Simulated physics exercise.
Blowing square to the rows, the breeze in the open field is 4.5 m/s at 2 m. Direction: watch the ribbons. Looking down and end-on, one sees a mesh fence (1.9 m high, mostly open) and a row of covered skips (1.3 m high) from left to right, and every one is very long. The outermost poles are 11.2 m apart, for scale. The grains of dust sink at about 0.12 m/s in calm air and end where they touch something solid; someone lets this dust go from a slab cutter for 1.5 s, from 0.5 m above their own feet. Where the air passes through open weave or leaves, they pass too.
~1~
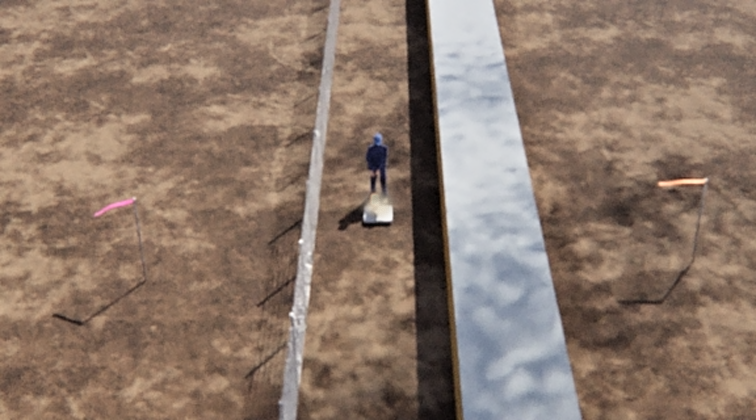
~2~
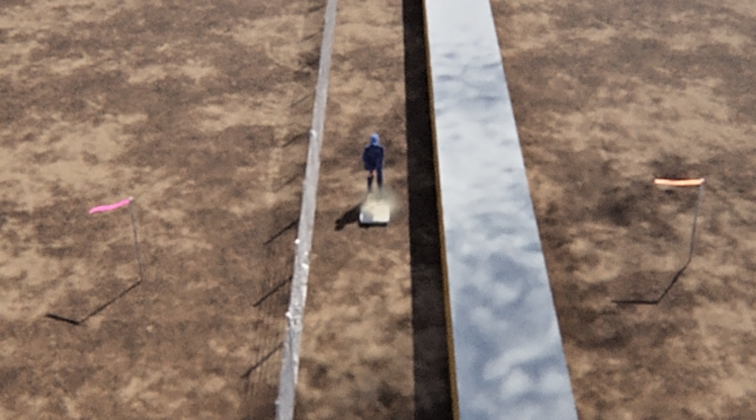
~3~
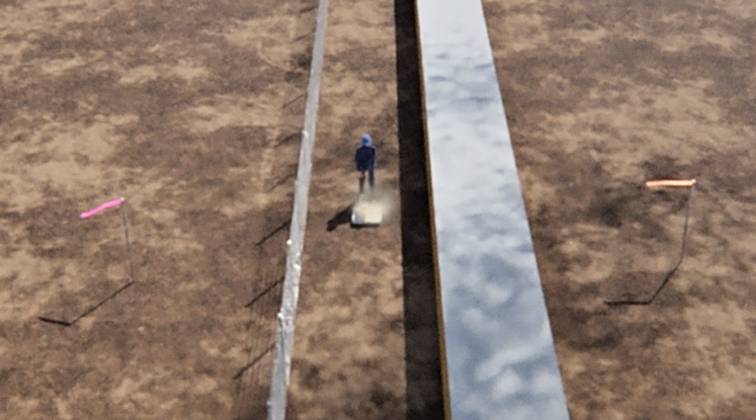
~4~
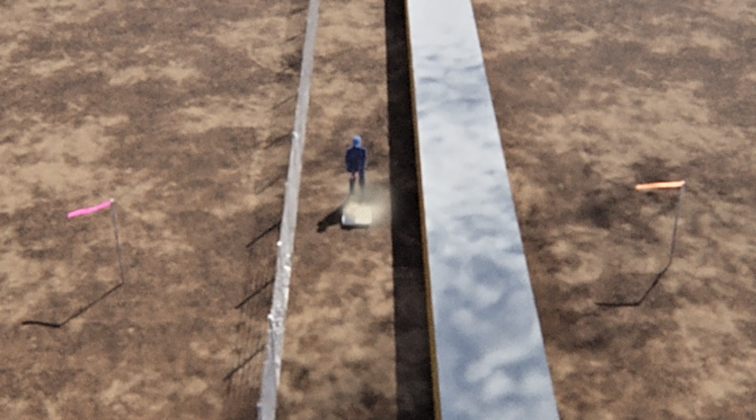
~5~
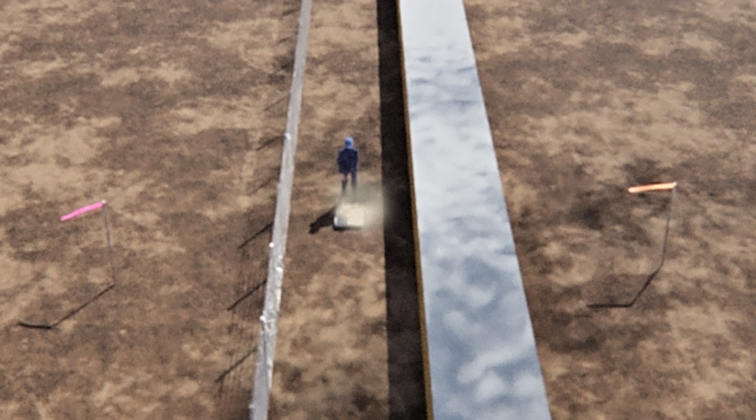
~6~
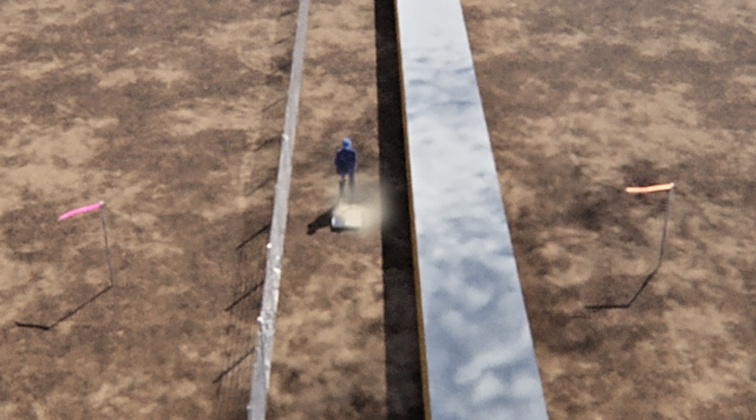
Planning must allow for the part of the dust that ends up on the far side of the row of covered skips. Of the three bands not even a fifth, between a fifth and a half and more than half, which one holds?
The band that holds is less than a fifth.
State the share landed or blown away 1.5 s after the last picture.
Roughly 5 per cent.
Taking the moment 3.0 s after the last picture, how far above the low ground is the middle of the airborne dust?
1.0 m.
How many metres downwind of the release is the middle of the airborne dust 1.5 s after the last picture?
That distance is some 0.5 m.
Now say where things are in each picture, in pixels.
In the first frame, the left ribbon ends at (95, 215), leaning 65 degrees to the left, the dust in the air spans x = 370 to 385 around y = 205 and it comes from (378, 210).
In the second frame, the right ribbon ends at (656, 181), leaning 90 degrees to the left and the dust in the air spans x = 370 to 390 around y = 205.
In the third frame, the left ribbon ends at (81, 216), leaning 70 degrees to the left, the dust in the air spans x = 360 to 385 around y = 205 and the top of the row of covered skips crosses (474, 171).
In the fourth frame, the right ribbon ends at (637, 187), leaning 85 degrees to the left and the dust in the air spans x = 350 to 380 around y = 205.
In the fifth frame, the left ribbon ends at (62, 219), leaning 70 degrees to the left and the dust in the air spans x = 345 to 375 around y = 205.
In the sixth frame, the right ribbon ends at (627, 190), leaning 85 degrees to the left, the dust in the air spans x = 340 to 380 around y = 205 and the top of the row of covered skips crosses (454, 175).
Then, 1.5 s after the last picture, 94 % is in the air or yet to come; 0 % is beyond the row of covered skips; the middle of what still flies is 0.7 m above the low ground, near (371, 199).
Then, 3.0 s after the last picture, 83 % is in the air or yet to come; 0 % is beyond the row of covered skips; the middle of what still flies is 1.0 m above the low ground, near (370, 188).
Then, 6.9 s after the last picture, 59 % is in the air or yet to come; 0 % is beyond the row of covered skips; the middle of what still flies is 1.1 m above the low ground, near (218, 185).
Then, 19.0 s after the last picture, 9 % is in the air or yet to come; 0 % is beyond the row of covered skips.
Then, 44.0 s after the last picture, 0 % is in the air or yet to come; 0 % is beyond the row of covered skips.
